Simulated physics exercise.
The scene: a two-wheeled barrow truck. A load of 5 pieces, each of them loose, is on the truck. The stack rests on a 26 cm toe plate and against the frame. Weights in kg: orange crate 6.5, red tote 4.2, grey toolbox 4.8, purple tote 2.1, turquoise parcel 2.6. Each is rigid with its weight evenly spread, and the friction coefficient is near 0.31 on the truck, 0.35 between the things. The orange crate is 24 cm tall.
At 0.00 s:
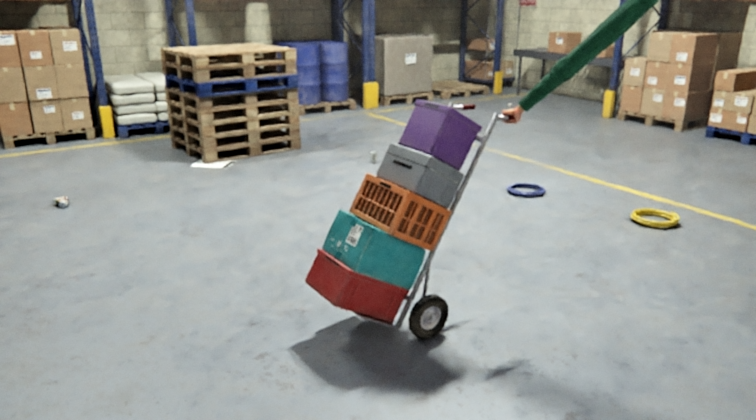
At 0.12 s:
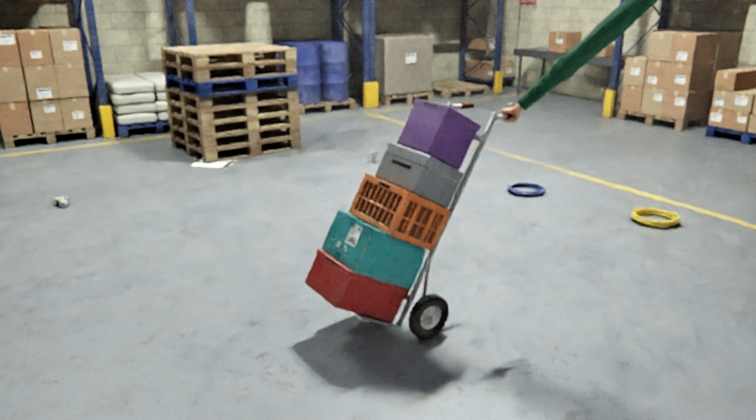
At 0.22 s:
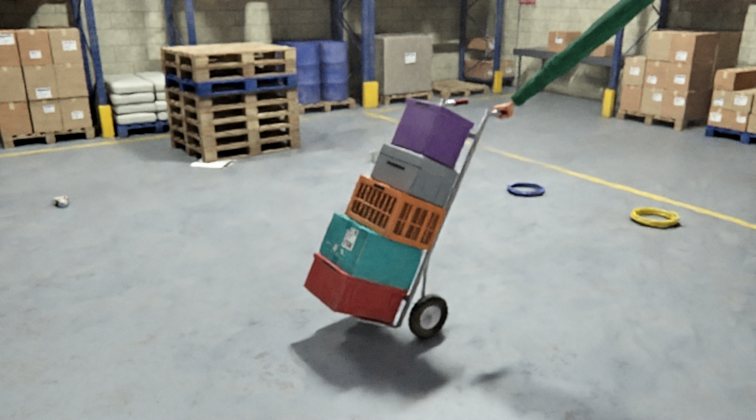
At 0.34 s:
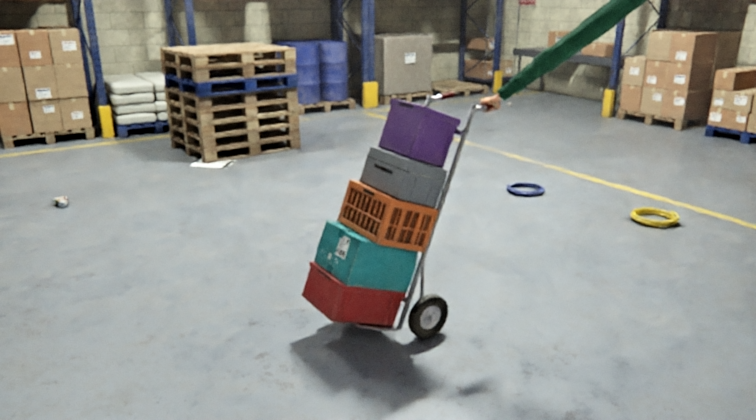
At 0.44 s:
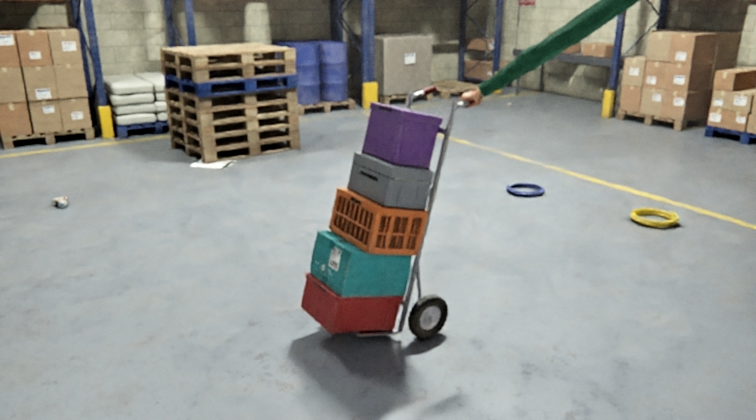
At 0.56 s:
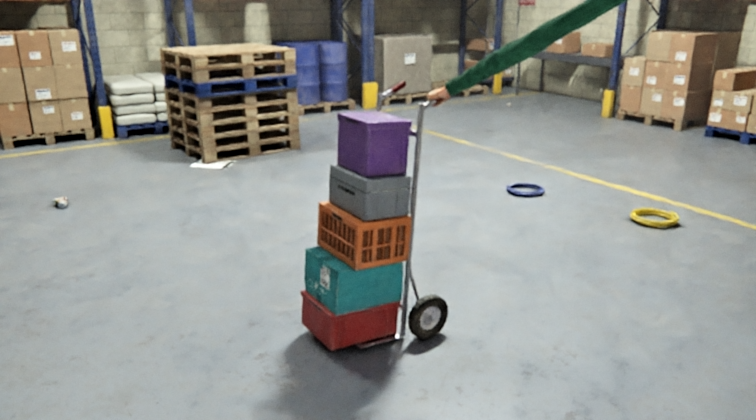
A green-sleeved arm swings a tilted hand truck stacked with five colourful containers nearly upright.
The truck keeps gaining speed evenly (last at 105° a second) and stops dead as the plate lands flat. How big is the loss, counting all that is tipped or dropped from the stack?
In all, just one.
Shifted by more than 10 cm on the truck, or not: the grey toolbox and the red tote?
The grey toolbox gets shifted; the red tote holds its spot.
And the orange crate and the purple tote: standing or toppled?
The orange crate keeps standing; the purple tote tips over.
Around 0.86 s, truck upright; orange crate tipped 5° against what carries it near (334, 242); red tote tipped 5° against what carries it near (348, 316); purple tote tipped 5° against what carries it.
Around 1.46 s, truck upright; purple tote now dropped from the stack; orange crate shifted 10 cm near (341, 240); grey toolbox shifted 19 cm.
Finally (3.1 s), dropped from the stack, purple tote; not toppled but over 10 cm from the start, orange crate and grey toolbox; the other 2 still in place (within 10 cm). In the last view, orange crate near (334, 242), red tote near (348, 317).
